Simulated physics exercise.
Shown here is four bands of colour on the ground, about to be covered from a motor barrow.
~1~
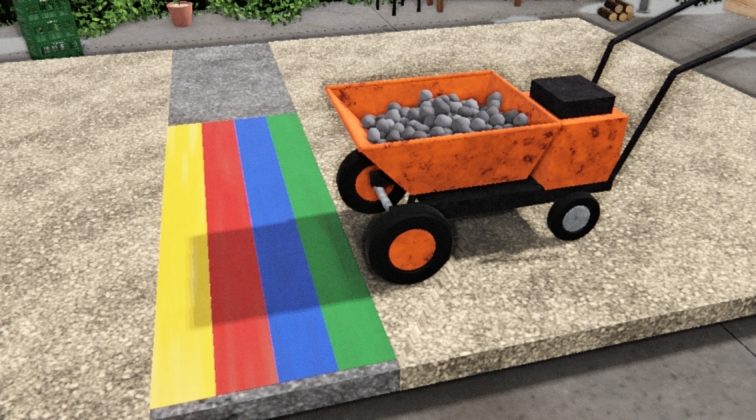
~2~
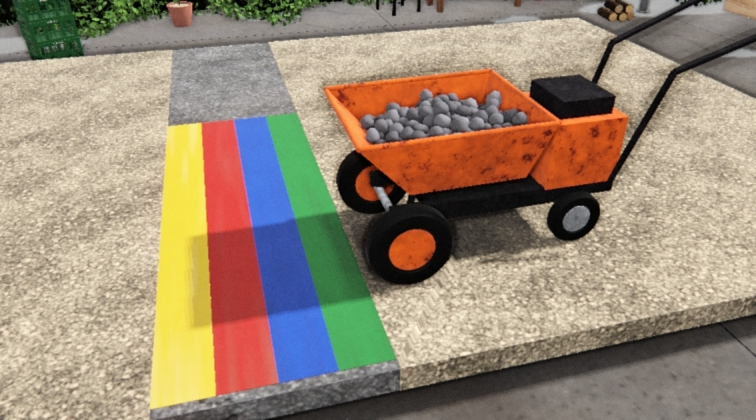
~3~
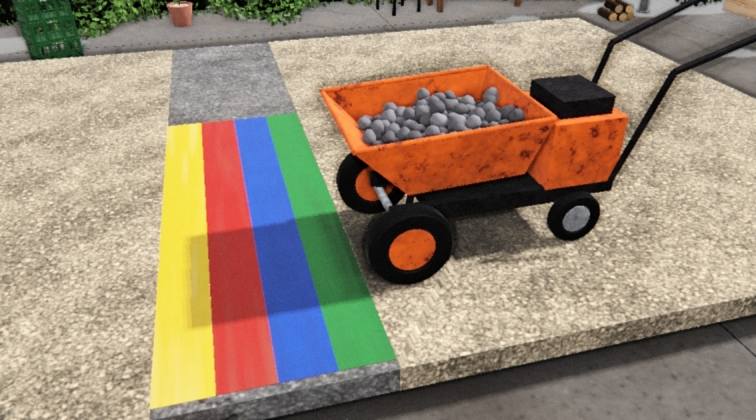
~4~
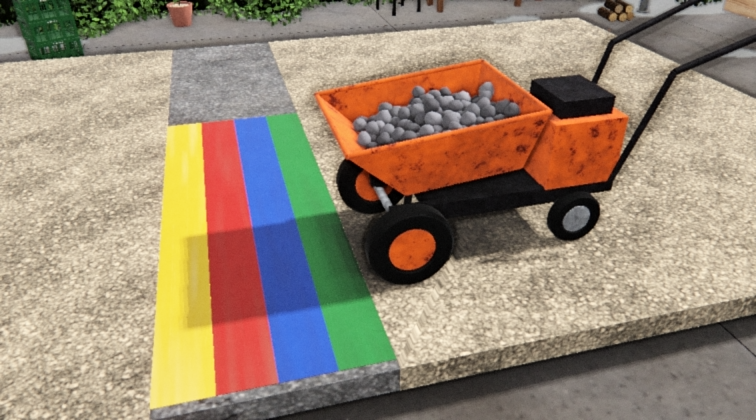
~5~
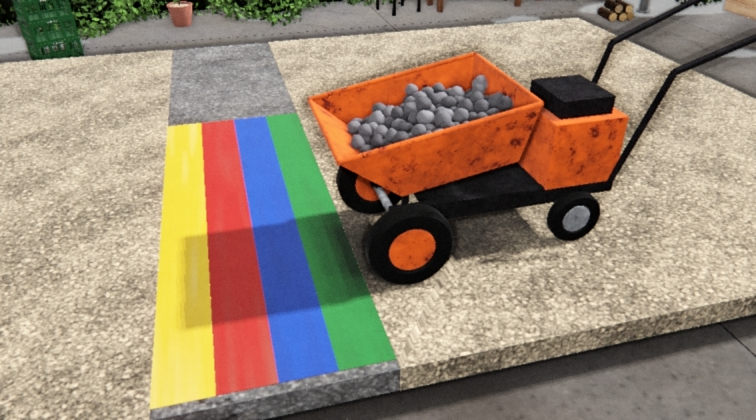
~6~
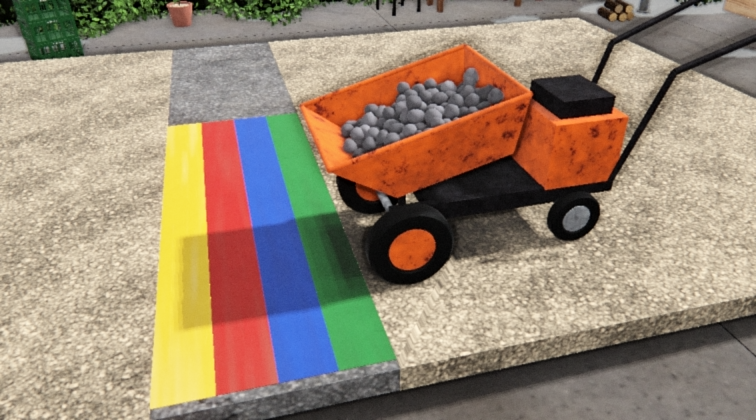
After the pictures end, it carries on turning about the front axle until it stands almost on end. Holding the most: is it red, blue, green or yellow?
It's red.
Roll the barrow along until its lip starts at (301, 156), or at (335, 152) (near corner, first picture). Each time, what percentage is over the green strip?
The first spot yields roughly 0 percent, the second roughly 0 percent.
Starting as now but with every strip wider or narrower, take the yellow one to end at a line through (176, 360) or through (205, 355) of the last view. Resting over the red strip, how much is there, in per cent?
First 30 in a hundred, then 20 in a hundred.
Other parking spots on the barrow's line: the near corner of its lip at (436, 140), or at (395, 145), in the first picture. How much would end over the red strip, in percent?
Roughly 10 per cent at the first spot and 20 per cent at the second.
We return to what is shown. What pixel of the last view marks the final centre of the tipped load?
Somewhere around (215, 264) in the last picture.
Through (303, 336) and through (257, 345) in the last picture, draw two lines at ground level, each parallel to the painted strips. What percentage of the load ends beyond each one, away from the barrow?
First 80 in a hundred, second 60 in a hundred.
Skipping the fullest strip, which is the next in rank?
The next one is yellow.
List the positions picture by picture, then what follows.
Lip of the skip (361, 149), level; top of the load (445, 126), round cobbles; green strip (353, 322); blue strip (299, 332); red strip (242, 342); yellow strip (183, 353), in the first picture.
Lip of the skip (359, 150), level; top of the load (444, 126), in the second picture.
Lip of the skip (355, 153), tipped barely; top of the load (441, 124), in the third picture.
Lip of the skip (348, 157), tipped a little; top of the load (454, 120), in the fourth picture.
Lip of the skip (339, 163), tipped a little; top of the load (454, 114), in the fifth picture.
Lip of the skip (330, 171), tipped clearly; top of the load (445, 110); green strip (353, 322); blue strip (299, 332); red strip (242, 342); yellow strip (183, 353), in the sixth picture.
Just after the last frame, skip tipped steeply; every one in the skip.
A moment on, skip tipped right over; the larger part in the skip; about a tenth over the blue strip; about a tenth over the red strip; just a few falling.
Further on, skip tipped right over; roughly a quarter in the skip; about a tenth over the blue strip; roughly a third over the red strip; roughly a quarter over the yellow strip; about a tenth off the paint.
When it is over, skip tipped right over; roughly a quarter in the skip; not one over the green strip; about a tenth over the blue strip; roughly a third over the red strip; roughly a quarter over the yellow strip; about a tenth off the paint.
